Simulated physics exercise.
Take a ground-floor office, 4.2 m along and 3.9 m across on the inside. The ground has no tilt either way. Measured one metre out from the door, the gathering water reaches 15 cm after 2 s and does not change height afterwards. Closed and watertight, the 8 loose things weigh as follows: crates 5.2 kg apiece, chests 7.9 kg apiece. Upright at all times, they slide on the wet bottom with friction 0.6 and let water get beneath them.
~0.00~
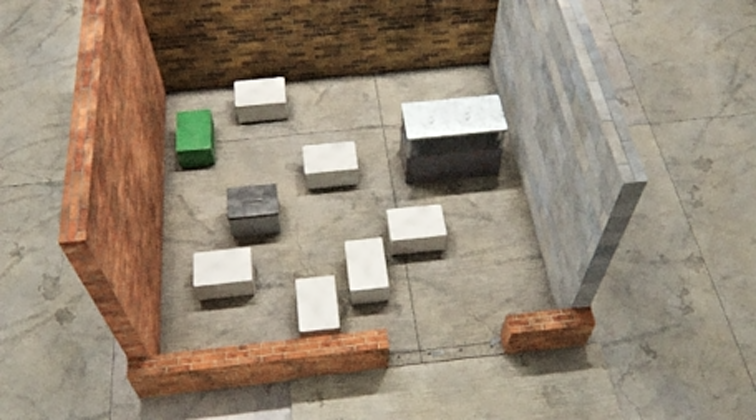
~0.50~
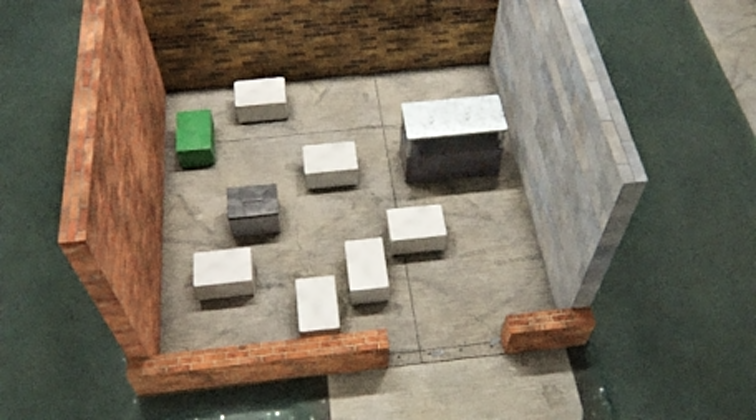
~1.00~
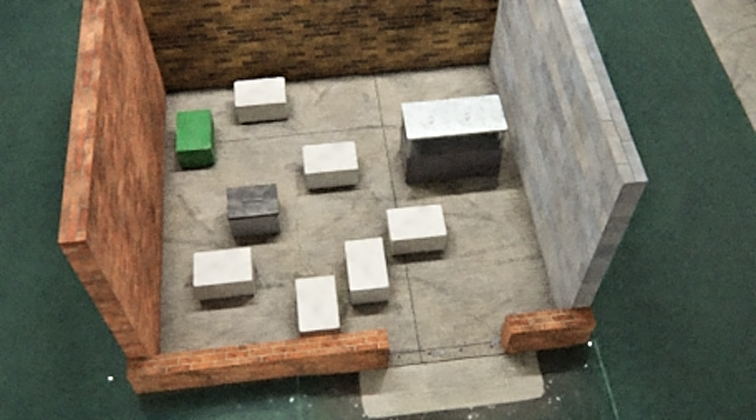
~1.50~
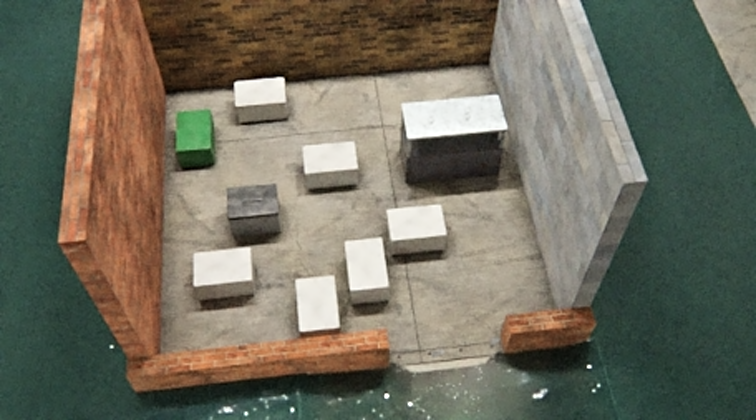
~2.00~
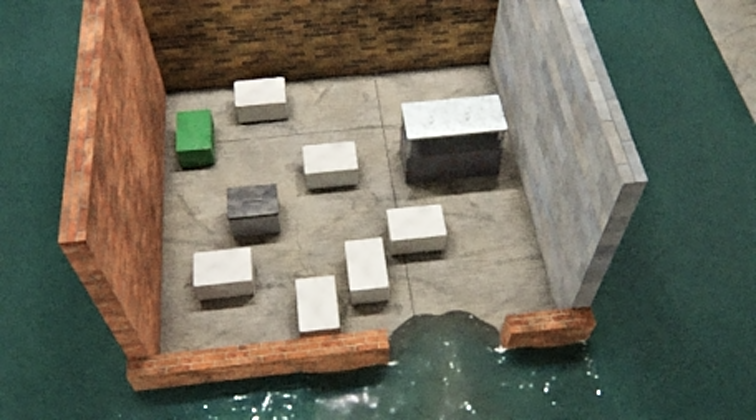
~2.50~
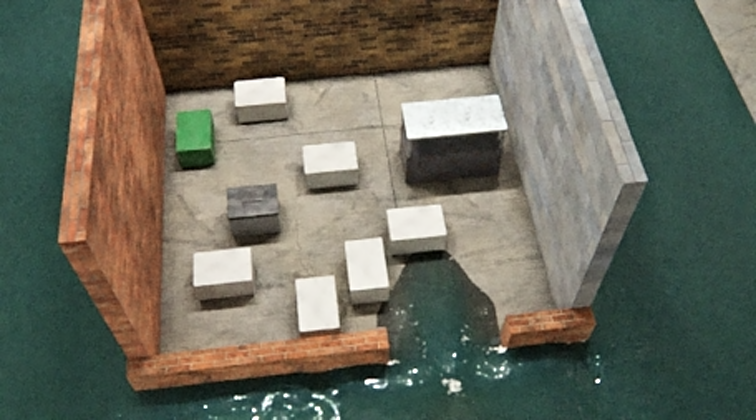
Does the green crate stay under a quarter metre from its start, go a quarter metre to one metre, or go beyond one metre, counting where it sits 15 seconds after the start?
Beyond one metre.
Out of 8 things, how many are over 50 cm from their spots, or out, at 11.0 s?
5.
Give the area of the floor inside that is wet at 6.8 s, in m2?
About 13 m2.
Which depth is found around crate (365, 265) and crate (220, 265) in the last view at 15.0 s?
About 5 and 8 cm.
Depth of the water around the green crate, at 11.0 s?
Around 5 cm.
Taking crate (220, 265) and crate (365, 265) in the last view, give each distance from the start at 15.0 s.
The first is 150 cm from its start, the second 80 cm.
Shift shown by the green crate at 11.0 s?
Roughly 120 centimetres by that point.
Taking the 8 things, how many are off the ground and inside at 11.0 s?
7.
After 3.5 s the green crate is near (193, 130), 0.0 m from its start, aground; 0 afloat.
After 6.8 s the green crate is near (192, 130), 0.0 m from its start, aground; 3 afloat.
After 11.0 s the green crate is near (188, 210), 1.2 m from its start, afloat; 7 afloat.
After 15.0 s the green crate is near (247, 317), 2.6 m from its start, afloat; 8 afloat.
